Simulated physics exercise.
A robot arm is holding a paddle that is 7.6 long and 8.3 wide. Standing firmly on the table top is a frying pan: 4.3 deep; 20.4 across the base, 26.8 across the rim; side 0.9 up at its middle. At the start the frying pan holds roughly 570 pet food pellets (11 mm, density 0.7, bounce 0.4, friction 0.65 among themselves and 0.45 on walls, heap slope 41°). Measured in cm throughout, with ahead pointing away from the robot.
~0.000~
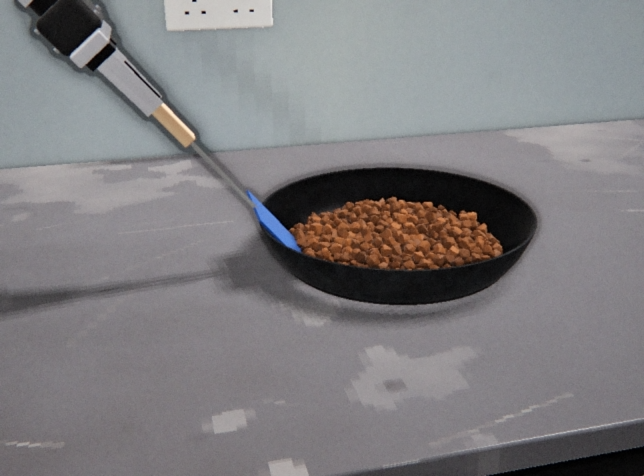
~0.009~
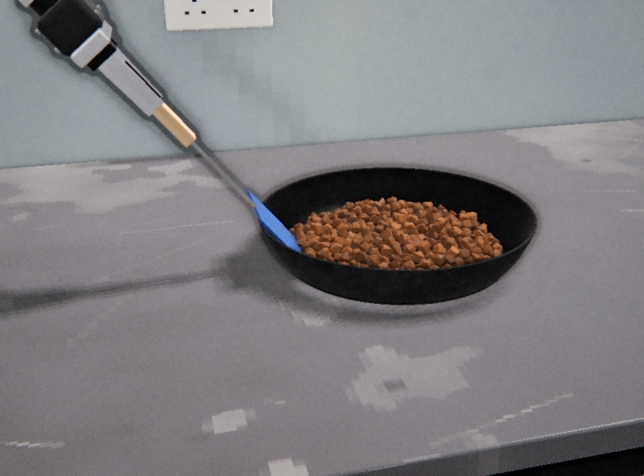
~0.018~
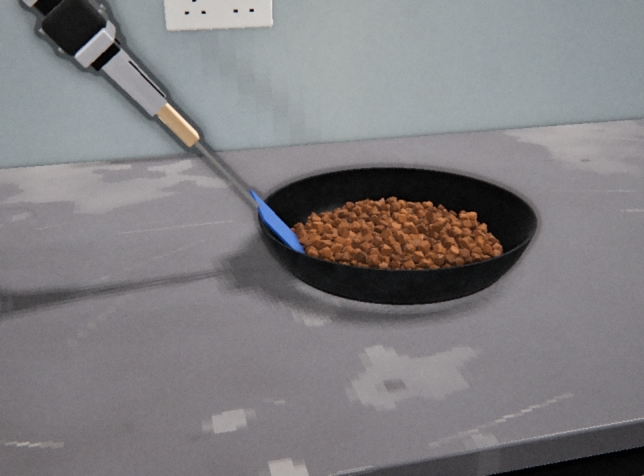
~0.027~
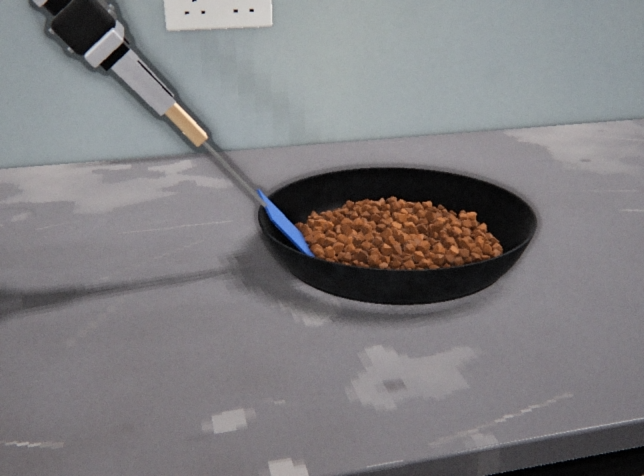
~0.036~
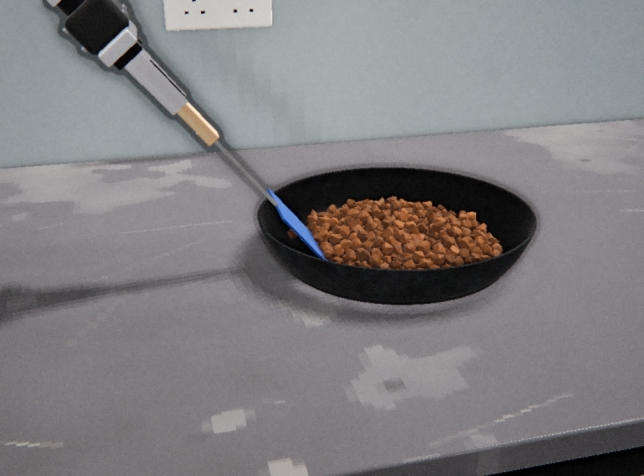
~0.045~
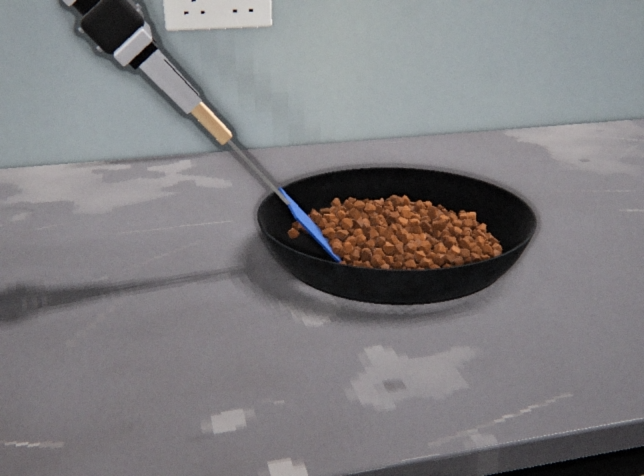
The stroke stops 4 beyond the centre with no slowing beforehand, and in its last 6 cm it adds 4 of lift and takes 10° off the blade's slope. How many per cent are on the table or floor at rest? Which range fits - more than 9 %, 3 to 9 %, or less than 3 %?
The range that fits is more than 9 %.
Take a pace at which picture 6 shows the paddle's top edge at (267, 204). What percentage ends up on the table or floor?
I'd say around 0 per cent.
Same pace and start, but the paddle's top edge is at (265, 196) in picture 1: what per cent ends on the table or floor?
I'd estimate around 15 per cent.
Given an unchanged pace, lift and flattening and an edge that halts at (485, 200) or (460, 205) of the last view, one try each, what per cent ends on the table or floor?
First try roughly 30 percent, second roughly 25 percent.
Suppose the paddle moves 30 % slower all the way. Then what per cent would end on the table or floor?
Near 5 %.
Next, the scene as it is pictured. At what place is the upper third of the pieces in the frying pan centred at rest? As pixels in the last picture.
Centre: Roughly (476, 221).
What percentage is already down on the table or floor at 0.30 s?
Share at that moment: About 15 %.
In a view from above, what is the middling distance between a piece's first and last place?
4 cm.
After 0.07 s, sloping 51°, highest piece 6 above the table; 568 in the frying pan.
After 0.09 s, sloping 48°, highest piece 7 above the table; 568 in the frying pan.
After 0.30 s, sloping 41°, highest piece 8 above the table; 482 in the frying pan, 75 on the table or floor, 11 on the blade or in flight.
After 1.35 s, sloping 41°, highest piece 5 above the table; 482 in the frying pan, 86 on the table or floor.
At rest, 482 in the frying pan, 86 on the table or floor. That is 15 % on the table or floor.
